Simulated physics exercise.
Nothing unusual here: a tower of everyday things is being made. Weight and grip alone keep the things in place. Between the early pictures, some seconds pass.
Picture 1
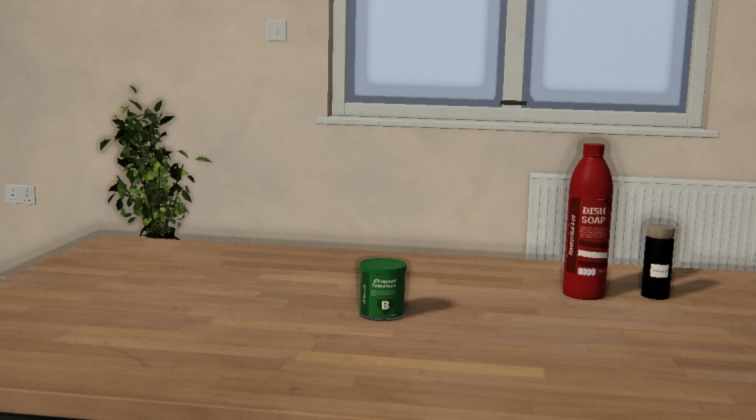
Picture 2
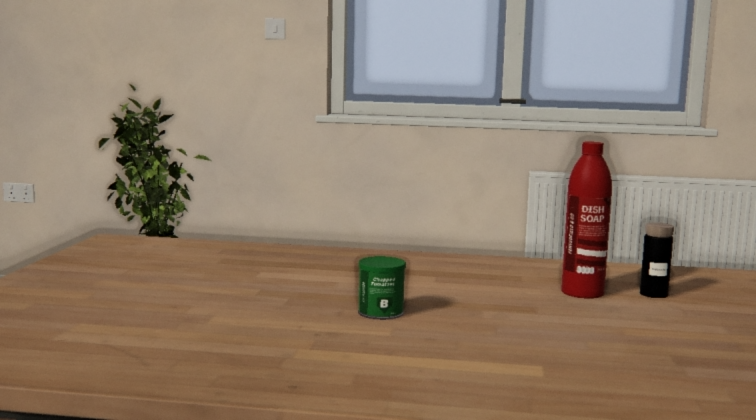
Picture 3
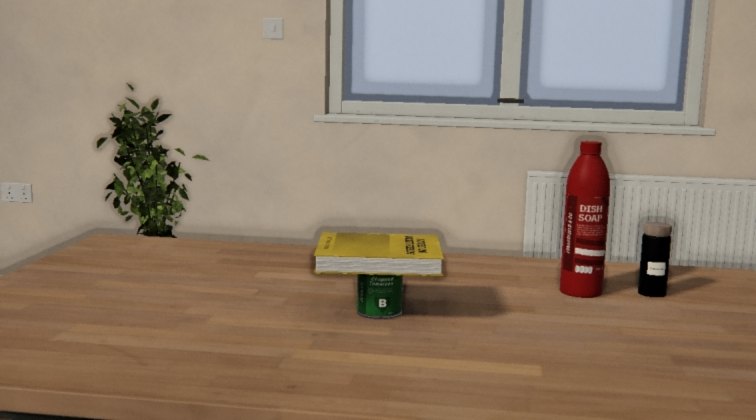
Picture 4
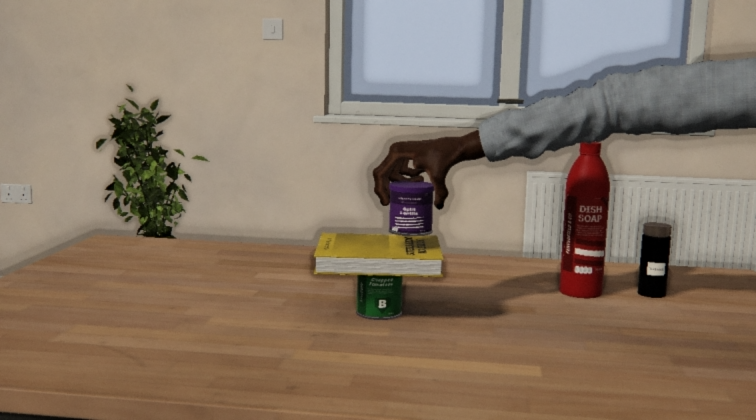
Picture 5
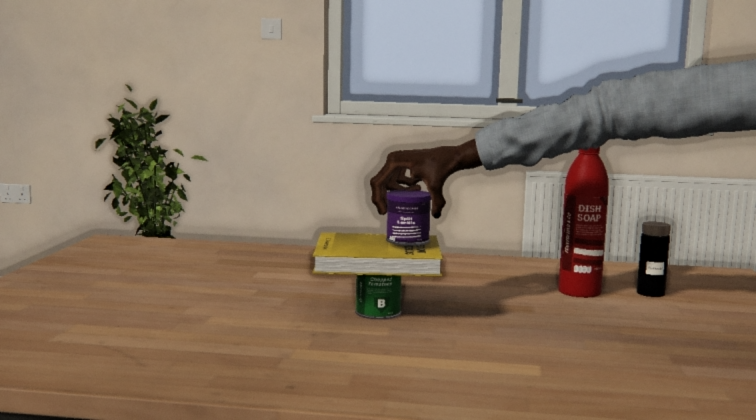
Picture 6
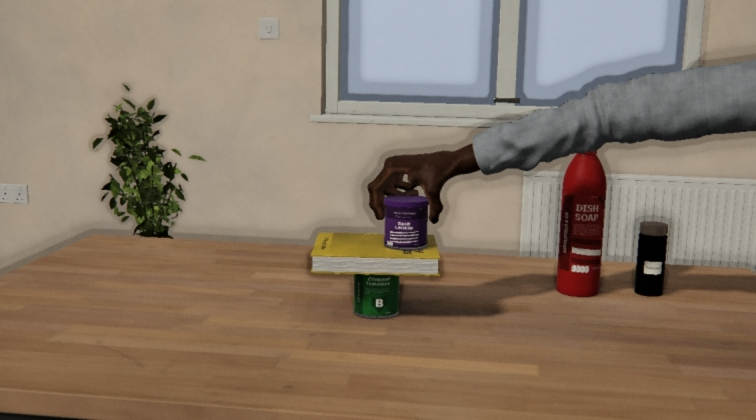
A hand lowers a purple tin onto a yellow book lying across a green pot.
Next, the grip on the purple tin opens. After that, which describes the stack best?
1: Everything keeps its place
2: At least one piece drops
1, everything keeps its place.
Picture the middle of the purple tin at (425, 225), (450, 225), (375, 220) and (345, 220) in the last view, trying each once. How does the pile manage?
Result per case: First still standing, second toppled, third still standing, fourth still standing.
Then, 1.00 s past the last view, nothing moves.
Then, 2.00 s past the last view, purple tin resting near (407, 223).
Finally, all 5 still in place. Final places as the last picture's camera would see them, purple tin near (407, 223). The pile holds.
